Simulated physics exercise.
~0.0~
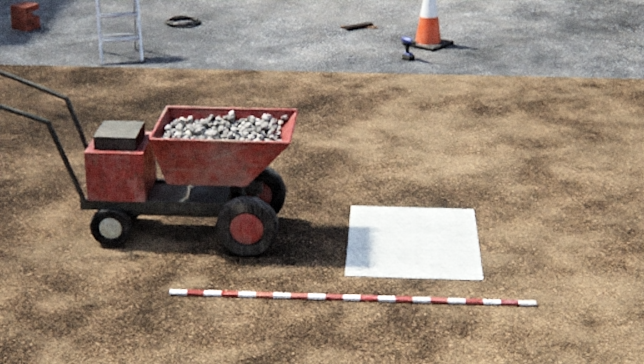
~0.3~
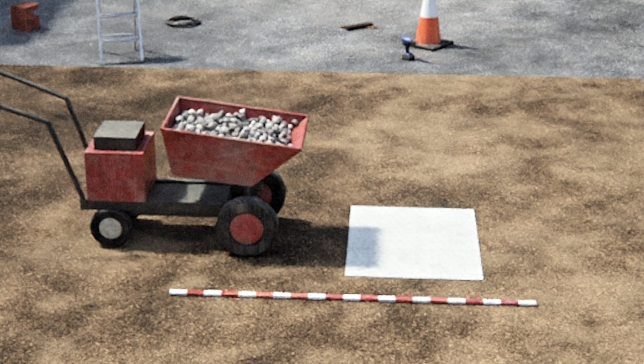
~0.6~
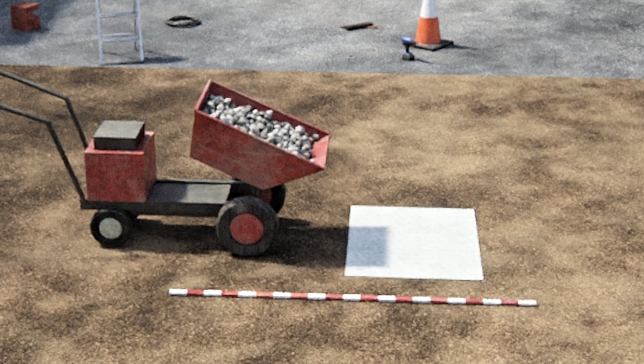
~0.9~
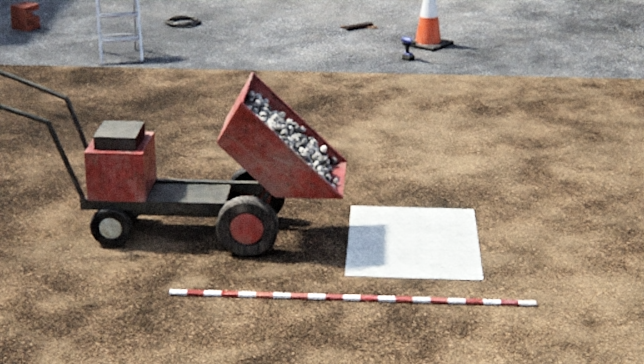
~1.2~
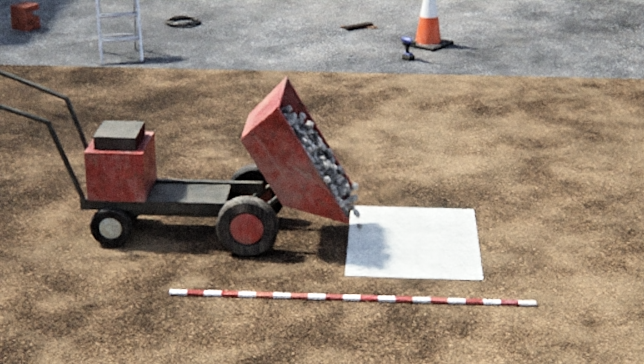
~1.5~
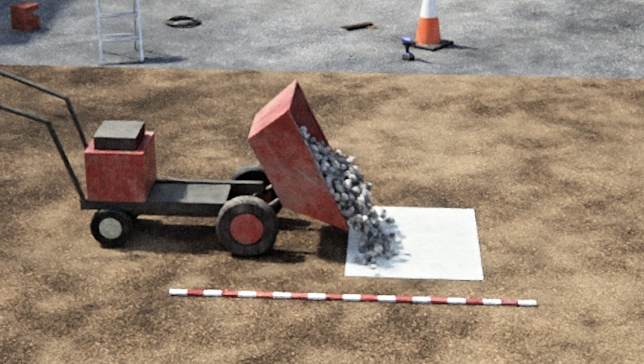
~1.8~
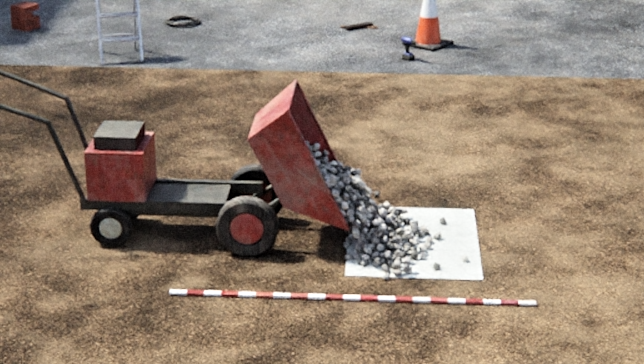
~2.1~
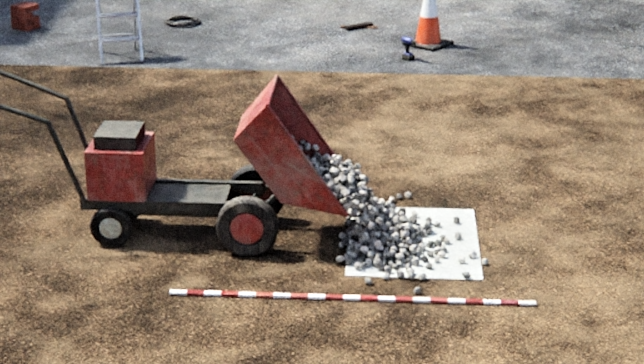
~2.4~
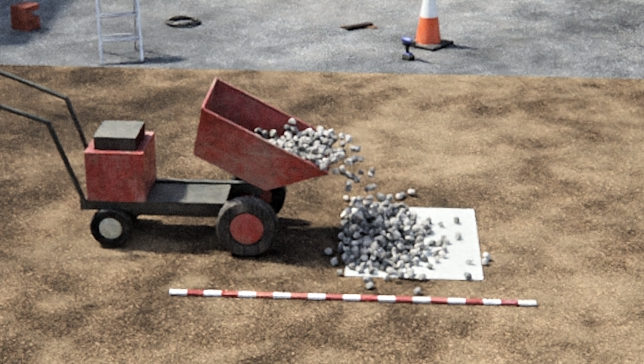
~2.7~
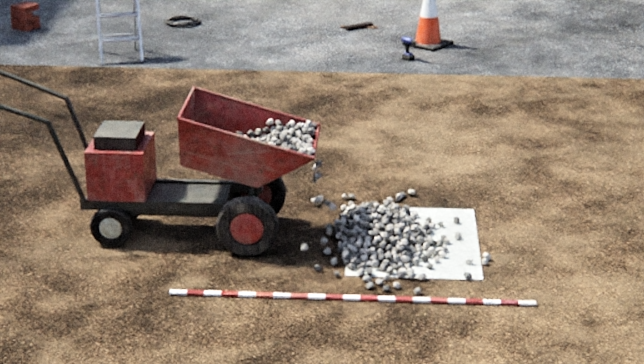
On a patch of brown dirt beside a grey paved strip with a ladder and an orange cone, a red powered barrow stands with its tray full of grey stones, facing a white sheet on the ground. The tray tips steeply forward to the right, and the stones slide toward its lower edge. They pour out in a thick stream, heaping up and spreading over the sheet. The tray then swings partway back while more stones drop from its lip. It ends still slightly tilted, holding a good share of the load, with a pile covering much of the sheet and some stones scattered around it.
